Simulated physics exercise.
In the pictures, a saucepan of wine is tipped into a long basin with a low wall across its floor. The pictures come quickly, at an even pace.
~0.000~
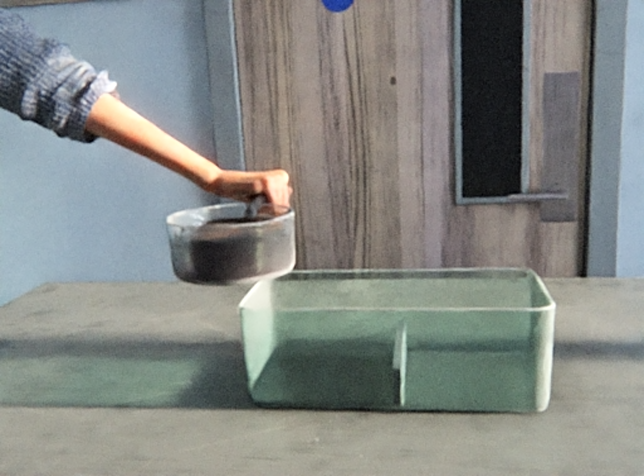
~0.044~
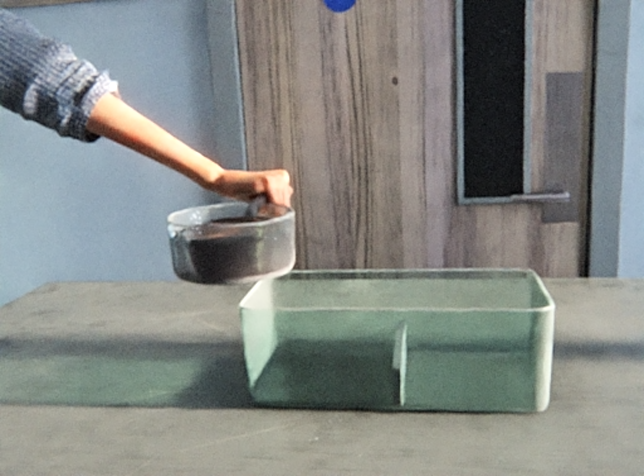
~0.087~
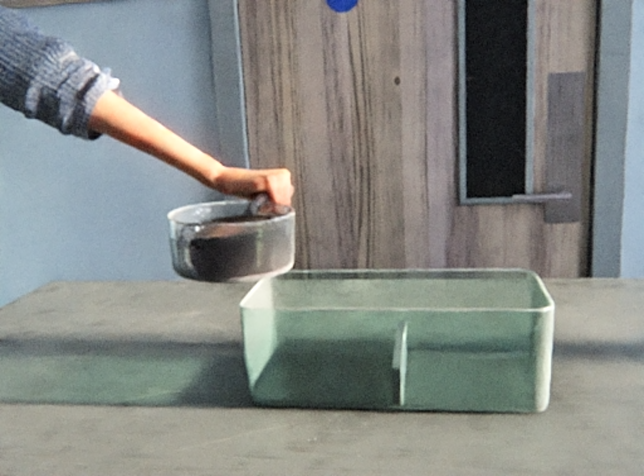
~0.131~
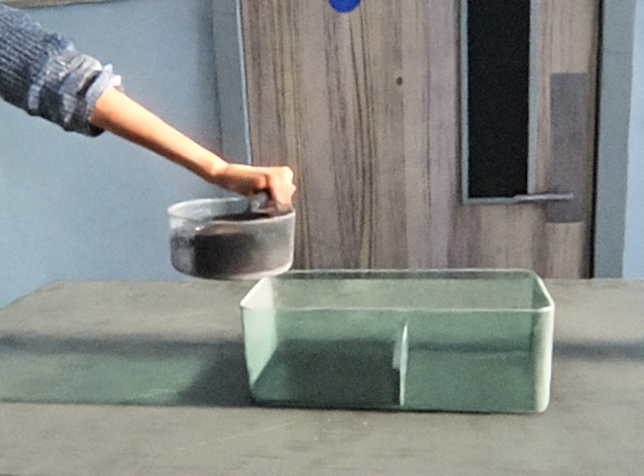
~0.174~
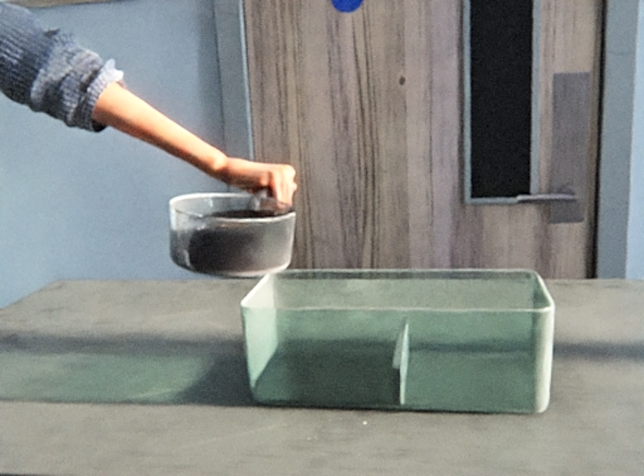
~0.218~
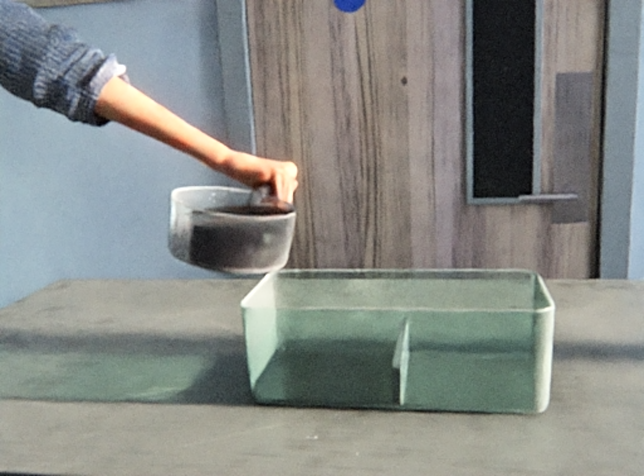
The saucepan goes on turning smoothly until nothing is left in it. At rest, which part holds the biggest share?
The fullest part is going to be the left one.
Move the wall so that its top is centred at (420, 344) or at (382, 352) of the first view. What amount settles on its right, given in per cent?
About 5 per cent, then about 65 per cent.
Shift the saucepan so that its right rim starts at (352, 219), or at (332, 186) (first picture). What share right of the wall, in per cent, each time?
Close to 90 in a hundred, then close to 85 in a hundred.
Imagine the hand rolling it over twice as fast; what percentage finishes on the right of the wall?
About 35 per cent would end up there.
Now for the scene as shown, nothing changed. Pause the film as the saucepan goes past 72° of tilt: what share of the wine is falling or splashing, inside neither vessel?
I'd put it near 35 per cent.
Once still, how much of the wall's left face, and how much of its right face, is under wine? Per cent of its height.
Once it settles, the left reaches around 50 and the right around 20.
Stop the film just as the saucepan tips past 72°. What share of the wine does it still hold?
About 55 %.
By 0.61 s the tilt is 72° and 56 per cent is still to pour, 8 is left of the wall and 0 right of it.
By 0.90 s the tilt is 108° and 6 per cent is still to pour, 50 is left of the wall and 32 right of it.
By 1.20 s the tilt is 112° and 0 per cent is still to pour, 68 is left of the wall and 30 right of it.
By 1.53 s the tilt is 112° and 0 per cent is still to pour, 67 is left of the wall and 31 right of it.
At rest 68 per cent lies left of the wall, 31 right of it and 2 outside.
